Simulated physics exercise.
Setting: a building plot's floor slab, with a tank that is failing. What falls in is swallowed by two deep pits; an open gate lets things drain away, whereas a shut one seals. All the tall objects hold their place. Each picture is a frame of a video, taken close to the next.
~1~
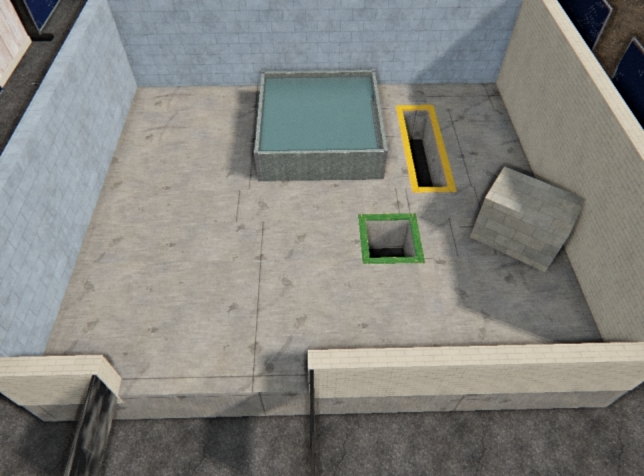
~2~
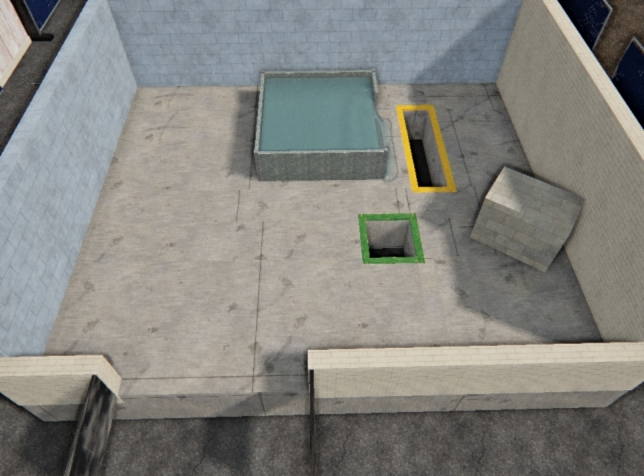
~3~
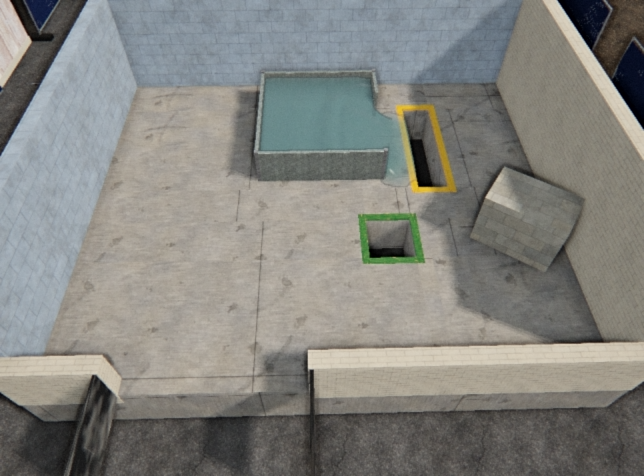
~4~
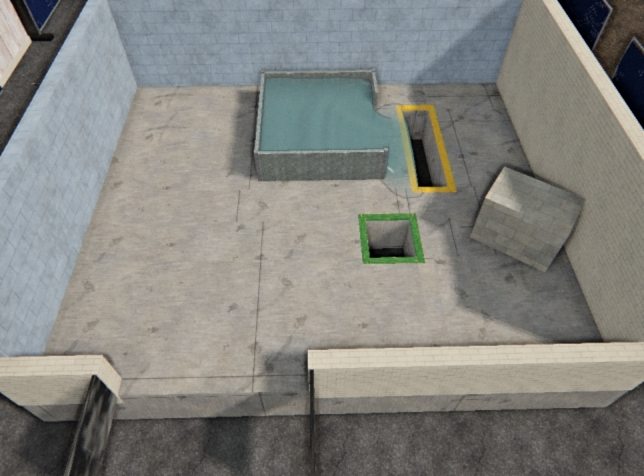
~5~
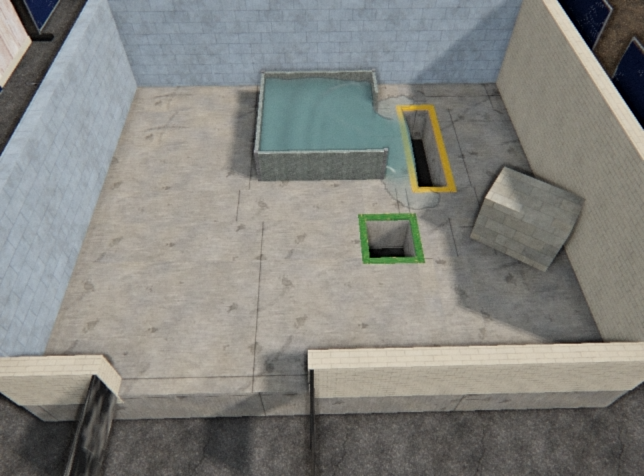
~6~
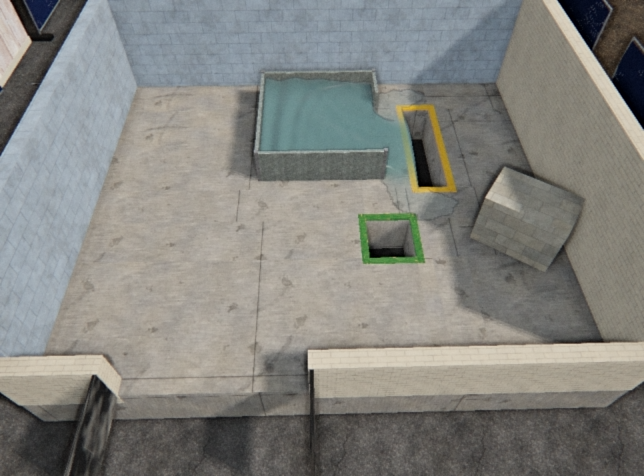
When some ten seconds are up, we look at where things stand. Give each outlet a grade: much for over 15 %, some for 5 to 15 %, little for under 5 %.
Grades: Gate - little, green pit - little, yellow pit - much.
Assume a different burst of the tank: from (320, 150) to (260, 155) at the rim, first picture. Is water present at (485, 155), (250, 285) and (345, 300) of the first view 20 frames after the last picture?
Listed in order, they come out without a puddle, sitting in a pool and sitting in a pool.
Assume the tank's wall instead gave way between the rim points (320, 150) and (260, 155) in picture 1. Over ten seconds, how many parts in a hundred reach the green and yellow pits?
Green 6 %, yellow 0 %.
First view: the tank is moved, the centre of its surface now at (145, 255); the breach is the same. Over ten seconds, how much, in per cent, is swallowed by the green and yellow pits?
Green 30 %, yellow 8 %.
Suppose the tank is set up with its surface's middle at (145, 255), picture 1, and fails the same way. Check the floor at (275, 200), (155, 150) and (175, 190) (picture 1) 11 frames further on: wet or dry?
Well, first one stays dry, second one stays dry, third one stays dry.
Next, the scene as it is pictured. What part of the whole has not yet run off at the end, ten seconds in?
My reading is around 16 percent.
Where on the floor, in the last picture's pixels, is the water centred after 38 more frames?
I'd point to (346, 150).
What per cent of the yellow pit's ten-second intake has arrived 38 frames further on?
About 90 %.
A moment on, water covers 5 % of the floor; the gate 0 %, the green pit 0 %, the yellow pit 24 %.
Next, water covers 5 % of the floor; the gate 0 %, the green pit 0 %, the yellow pit 42 %.
Then, water covers 5 % of the floor; the gate 0 %, the green pit 0 %, the yellow pit 58 %.
Later, water covers 5 % of the floor; the gate 0 %, the green pit 0 %, the yellow pit 74 %.
In the end, water covers 10 % of the floor; the gate 0 %, the green pit 0 %, the yellow pit 85 %.
